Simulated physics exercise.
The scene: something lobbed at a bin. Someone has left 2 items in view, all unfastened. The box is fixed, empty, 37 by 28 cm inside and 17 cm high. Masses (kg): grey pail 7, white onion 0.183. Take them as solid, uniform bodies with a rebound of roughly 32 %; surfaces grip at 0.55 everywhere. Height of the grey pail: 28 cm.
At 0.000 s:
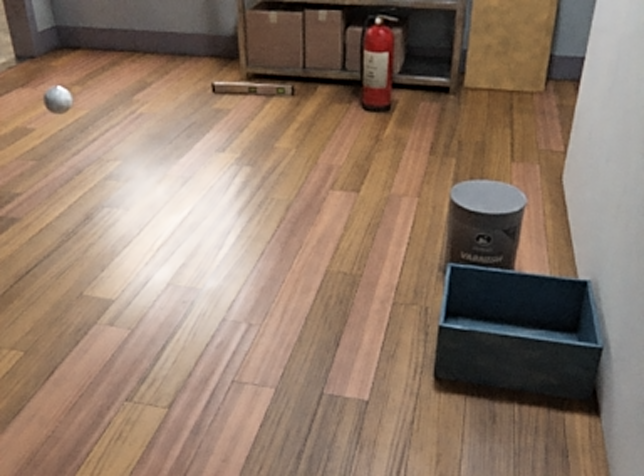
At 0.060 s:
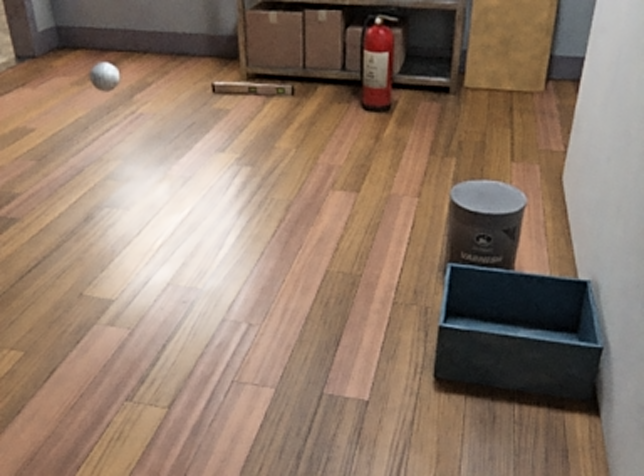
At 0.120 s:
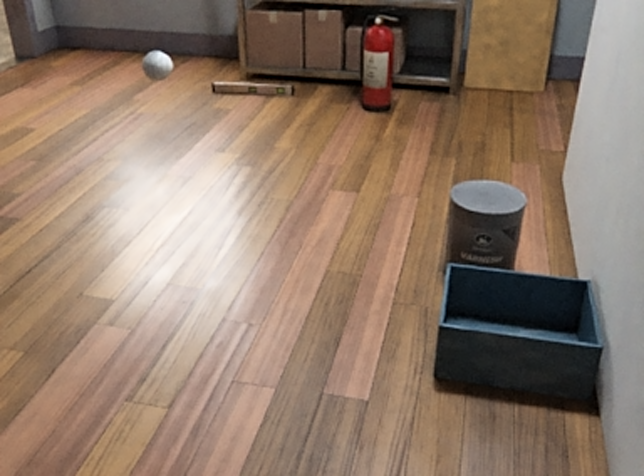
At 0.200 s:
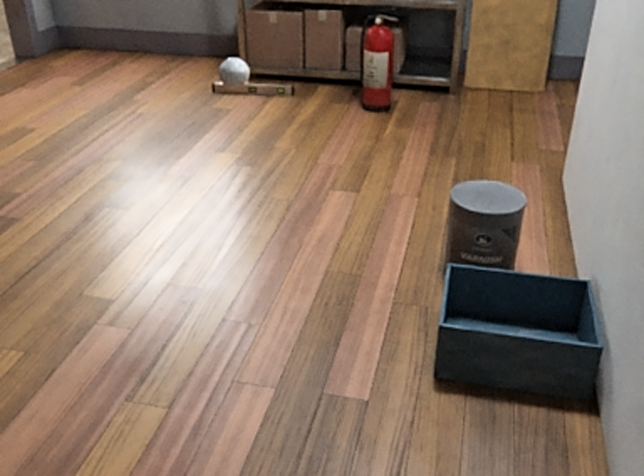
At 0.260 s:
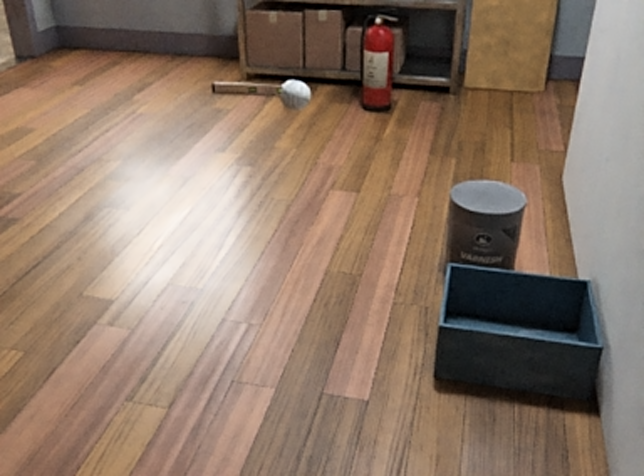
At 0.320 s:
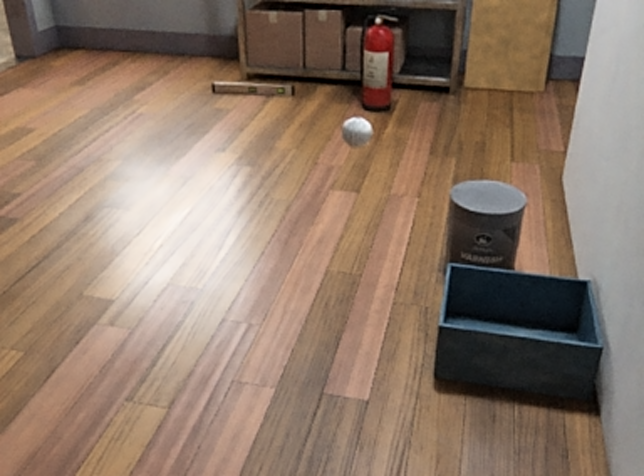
In a room with a striped wooden floor, a pale ball is in the air at the upper left, with a grey pail and an open blue box by the right wall. The ball rises slightly as it moves right, then curves downward past the red fire extinguisher, nearing the pail.
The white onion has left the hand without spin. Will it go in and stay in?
It stays in.
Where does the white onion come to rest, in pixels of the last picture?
Near (459, 349).
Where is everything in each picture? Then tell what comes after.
In the first picture, gap 125 cm; white onion (58, 100); grey pail (483, 235).
In the second picture, gap 110 cm; white onion (105, 77); grey pail (483, 236).
In the third picture, gap 95 cm; white onion (158, 66); grey pail (483, 236).
In the fourth picture, gap 74 cm; white onion (234, 73); grey pail (483, 236).
In the fifth picture, gap 59 cm; white onion (295, 96); grey pail (483, 236).
In the sixth picture, gap 44 cm; white onion (357, 132); grey pail (483, 236).
By 0.42 s, gap 19 cm; white onion near (456, 222).
By 0.62 s, onion inside the box; white onion near (561, 341).
By 0.82 s, onion inside the box; white onion near (512, 352).
By 1.12 s, onion inside the box; white onion near (481, 351).
When it is over (2.5 s), onion inside the box; grey pail within 10 cm of the start. End places, in pixels of the last picture, white onion near (459, 349).
